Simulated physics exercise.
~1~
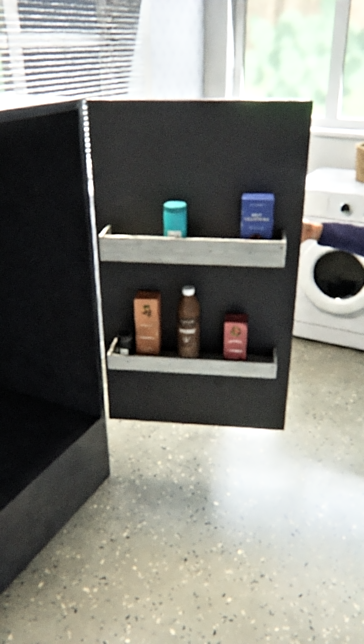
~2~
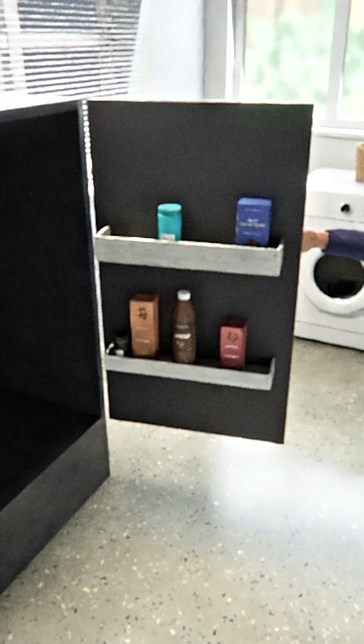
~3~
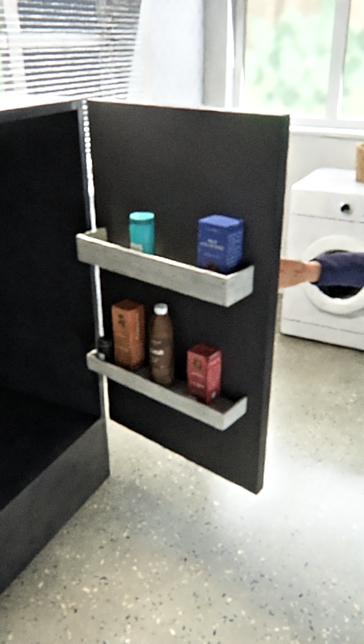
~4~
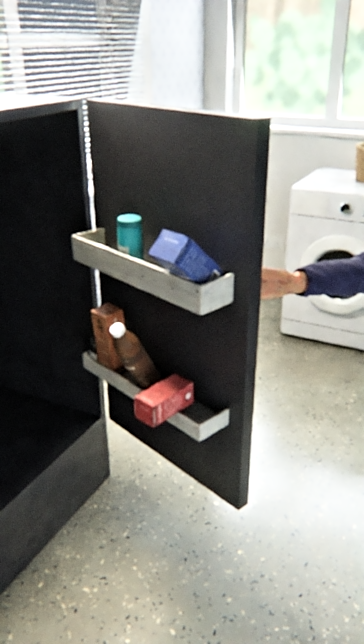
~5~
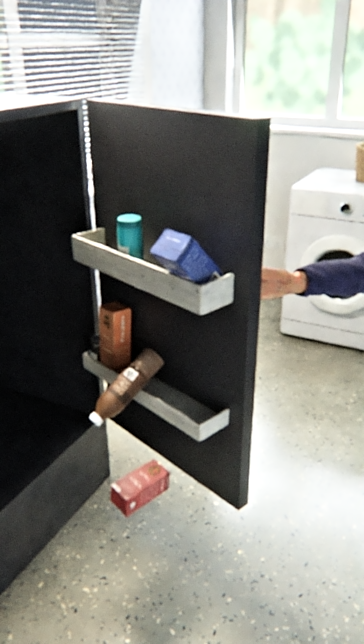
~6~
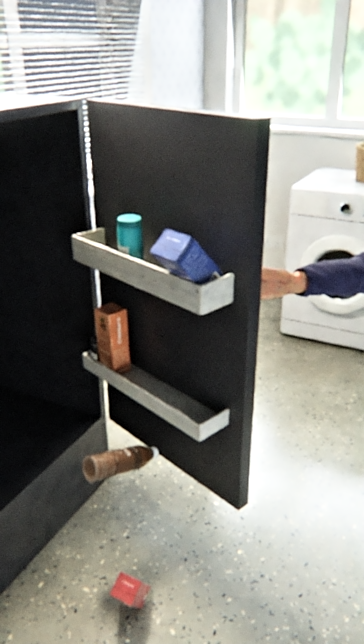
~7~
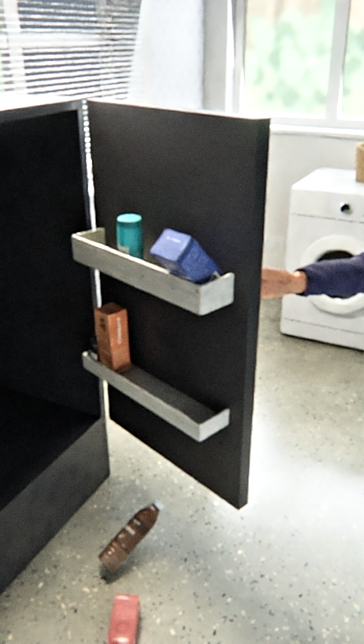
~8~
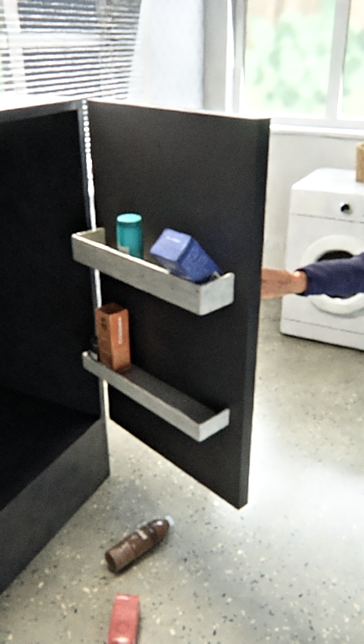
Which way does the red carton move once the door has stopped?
The red carton moves down, dropping from the lower rack to the floor.
